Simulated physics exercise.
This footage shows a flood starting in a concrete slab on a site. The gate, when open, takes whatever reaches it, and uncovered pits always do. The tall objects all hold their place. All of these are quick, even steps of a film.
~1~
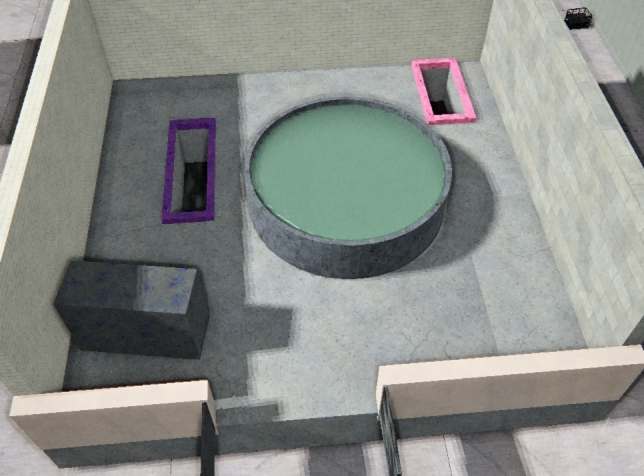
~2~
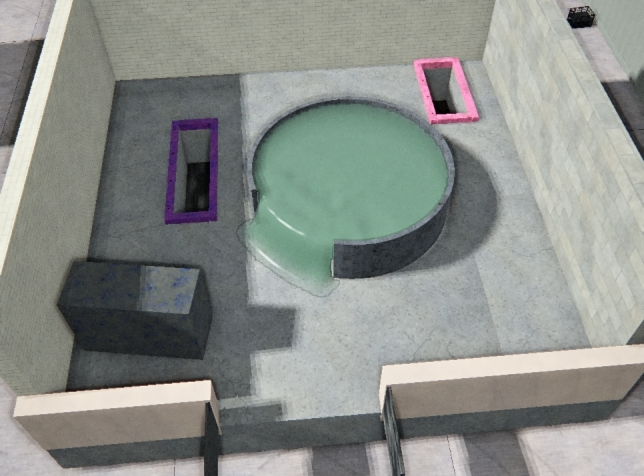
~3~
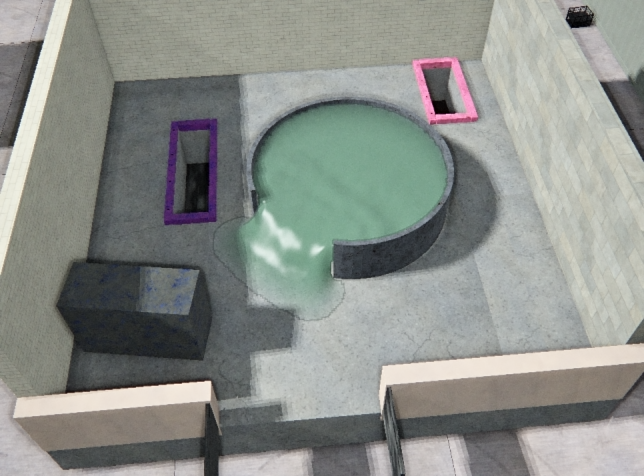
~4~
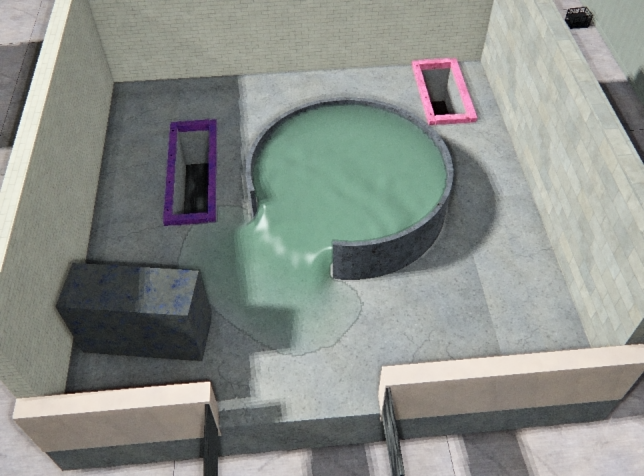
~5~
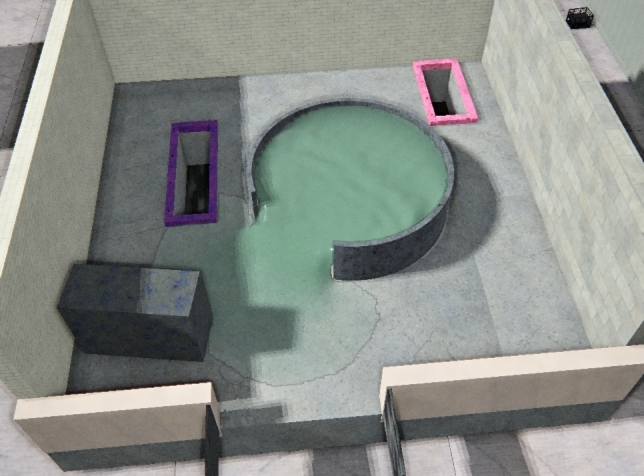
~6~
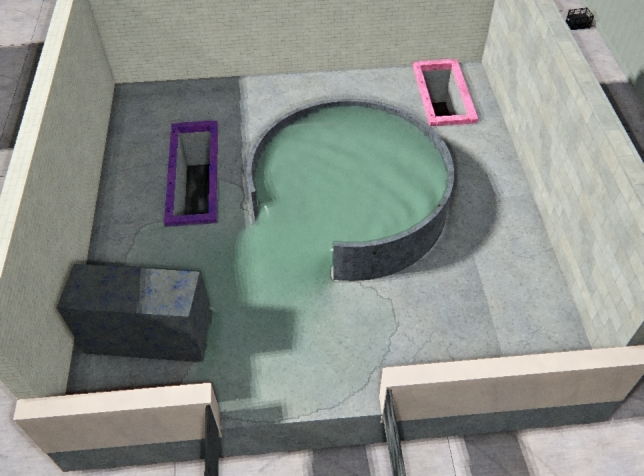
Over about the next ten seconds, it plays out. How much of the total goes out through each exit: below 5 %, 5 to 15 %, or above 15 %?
Gate: Upwards of fifteen per cent. Pink pit: Short of a twentieth. Purple pit: Short of a twentieth.
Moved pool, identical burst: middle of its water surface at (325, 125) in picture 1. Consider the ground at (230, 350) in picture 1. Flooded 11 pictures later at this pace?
That spot would be swamped.
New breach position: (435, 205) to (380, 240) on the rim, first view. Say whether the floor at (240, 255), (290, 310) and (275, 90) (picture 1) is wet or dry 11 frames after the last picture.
Going point by point: Left unwetted, left unwetted, left unwetted.
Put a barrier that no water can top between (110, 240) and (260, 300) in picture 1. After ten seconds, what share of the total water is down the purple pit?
Share for purple - 8 in a hundred.
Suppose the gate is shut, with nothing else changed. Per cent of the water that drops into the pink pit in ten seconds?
In per cent: Pink 4.
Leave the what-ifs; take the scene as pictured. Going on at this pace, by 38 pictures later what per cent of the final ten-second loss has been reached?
Somewhere around 70 per cent, I'd say.
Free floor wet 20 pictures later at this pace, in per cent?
Around 40 percent.
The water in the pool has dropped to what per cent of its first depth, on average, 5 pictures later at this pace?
It works out to roughly 74 %.
A moment on, water covers 25 % of the floor; the gate 2 %, the pink pit 0 %, the purple pit 0 %.
Next, water covers 30 % of the floor; the gate 8 %, the pink pit 0 %, the purple pit 0 %.
Then, water covers 40 % of the floor; the gate 17 %, the pink pit 0 %, the purple pit 0 %.
Later, water covers 65 % of the floor; the gate 30 %, the pink pit 0 %, the purple pit 1 %.
In the end, water covers 85 % of the floor; the gate 41 %, the pink pit 0 %, the purple pit 1 %.
